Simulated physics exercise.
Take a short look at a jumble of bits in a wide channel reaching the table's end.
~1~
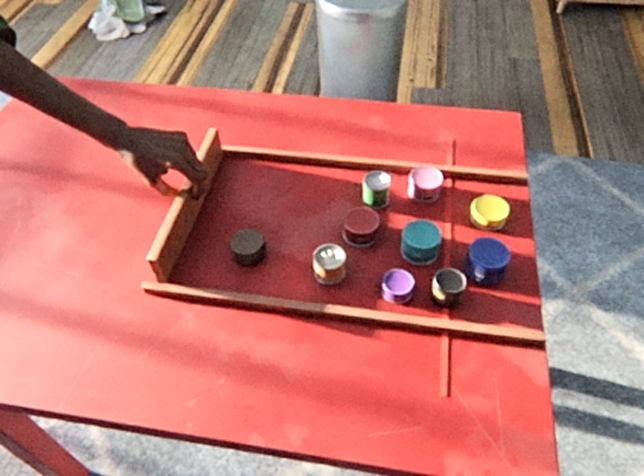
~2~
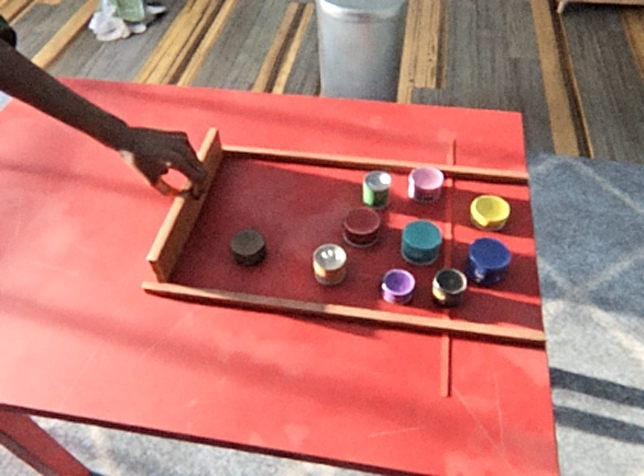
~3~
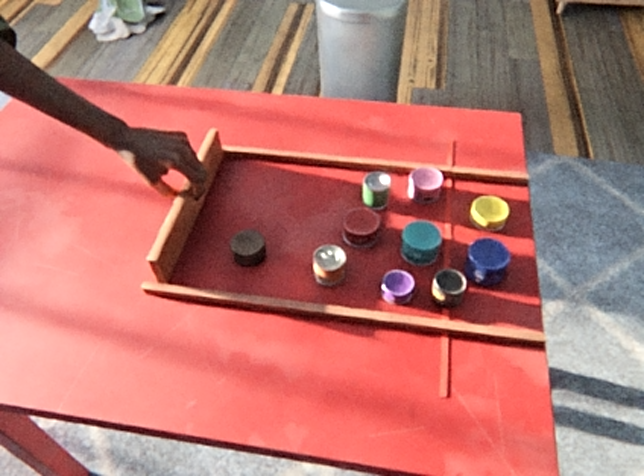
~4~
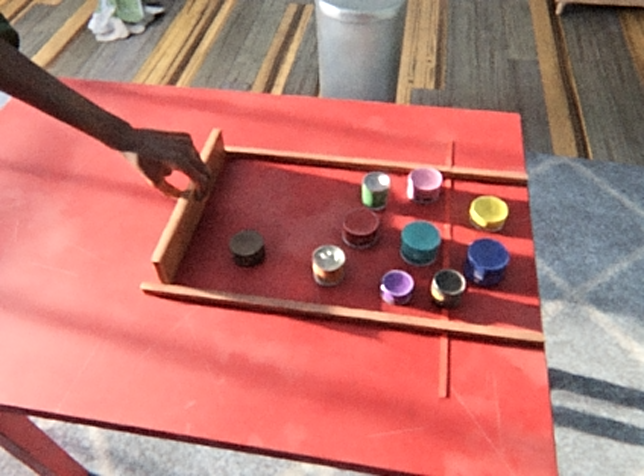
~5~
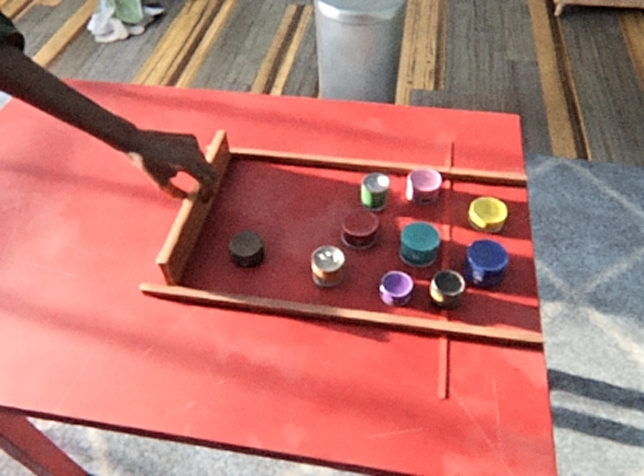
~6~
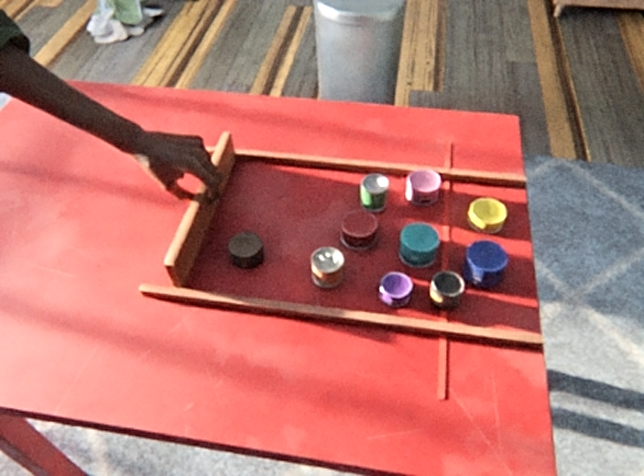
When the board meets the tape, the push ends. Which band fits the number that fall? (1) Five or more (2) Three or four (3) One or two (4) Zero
4, zero.
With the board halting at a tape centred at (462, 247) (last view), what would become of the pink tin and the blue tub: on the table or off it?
Pink tin still up; blue tub down.
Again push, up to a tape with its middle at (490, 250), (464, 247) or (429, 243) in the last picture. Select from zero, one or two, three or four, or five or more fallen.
In order: Three to four, one to two, no fall at all.
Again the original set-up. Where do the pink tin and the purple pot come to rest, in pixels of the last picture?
First (464, 187), then (492, 316).
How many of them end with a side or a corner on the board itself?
It's 5 of them.
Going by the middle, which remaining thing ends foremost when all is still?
Answer: The blue tub.
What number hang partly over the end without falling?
The total comes out at 1.
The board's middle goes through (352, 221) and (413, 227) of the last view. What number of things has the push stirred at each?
4 and 9.
Soon after, none off yet; yellow tin at rest near (487, 216); blue tub at rest near (484, 264); black tub at rest near (446, 291).
Then, none off yet; yellow tin at rest near (487, 216); blue tub moving near (493, 267); black tub moved about its own width near (477, 294).
At rest, the number that fall off is zero.
